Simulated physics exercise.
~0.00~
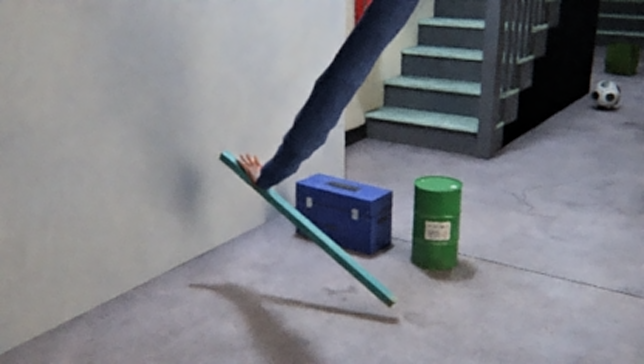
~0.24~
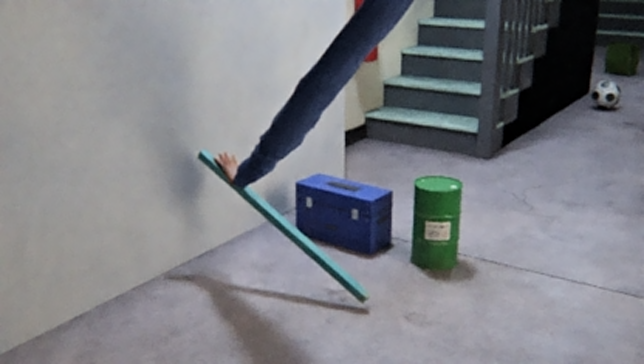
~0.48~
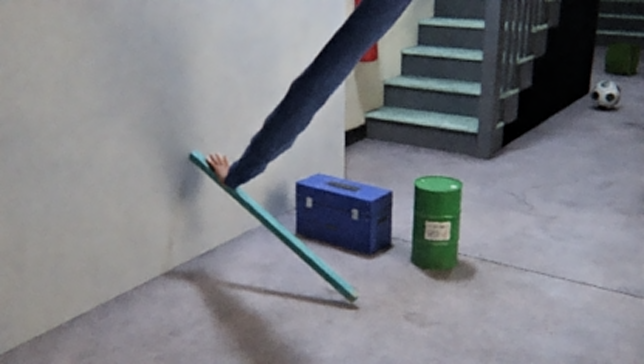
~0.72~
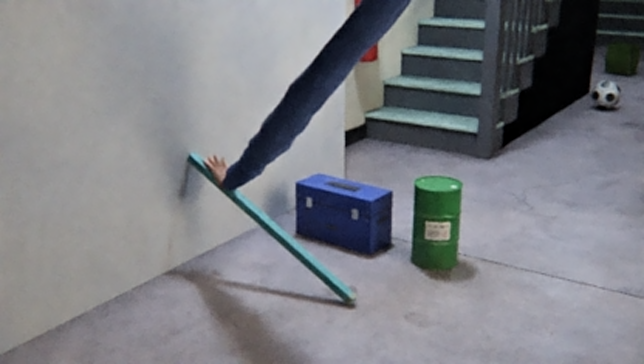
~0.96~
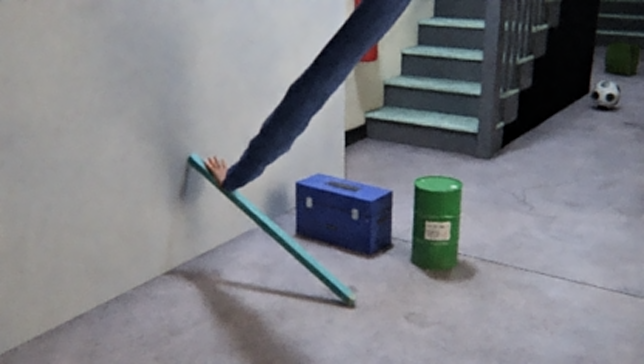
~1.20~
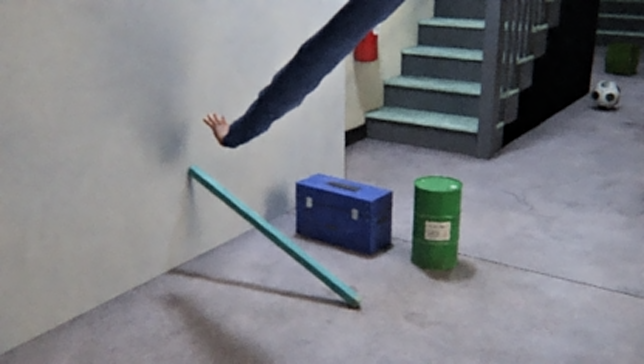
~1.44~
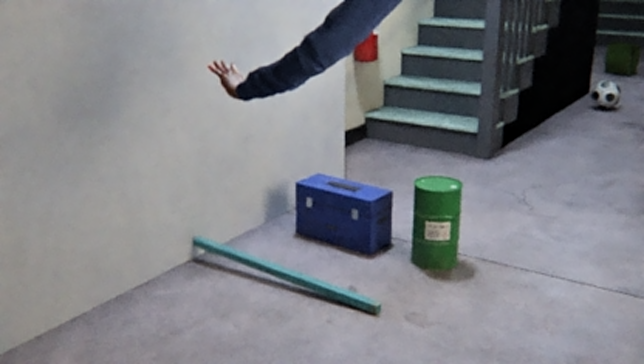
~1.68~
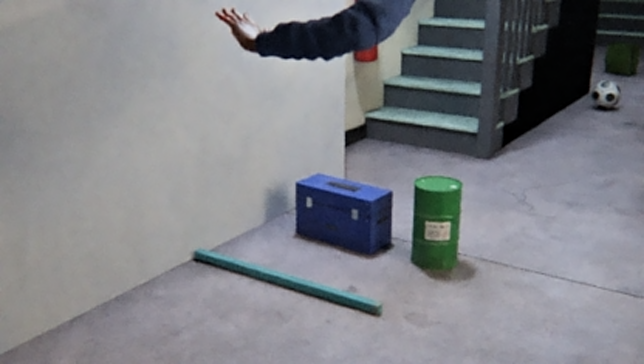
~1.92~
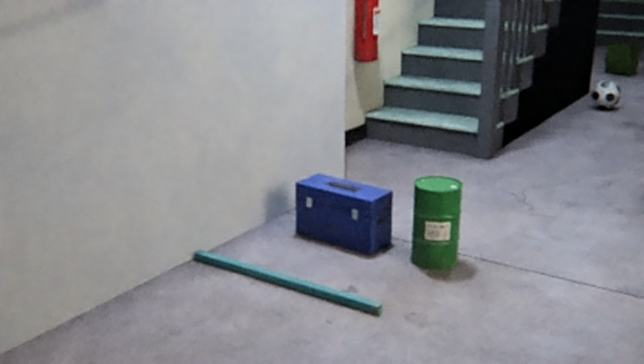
In the video, a hand leans a turquoise pole against a pale wall beside a blue toolbox and a green canister, then lets go and draws back. The pole slides down the wall and ends up lying flat on the floor, while the toolbox and canister stay in place.
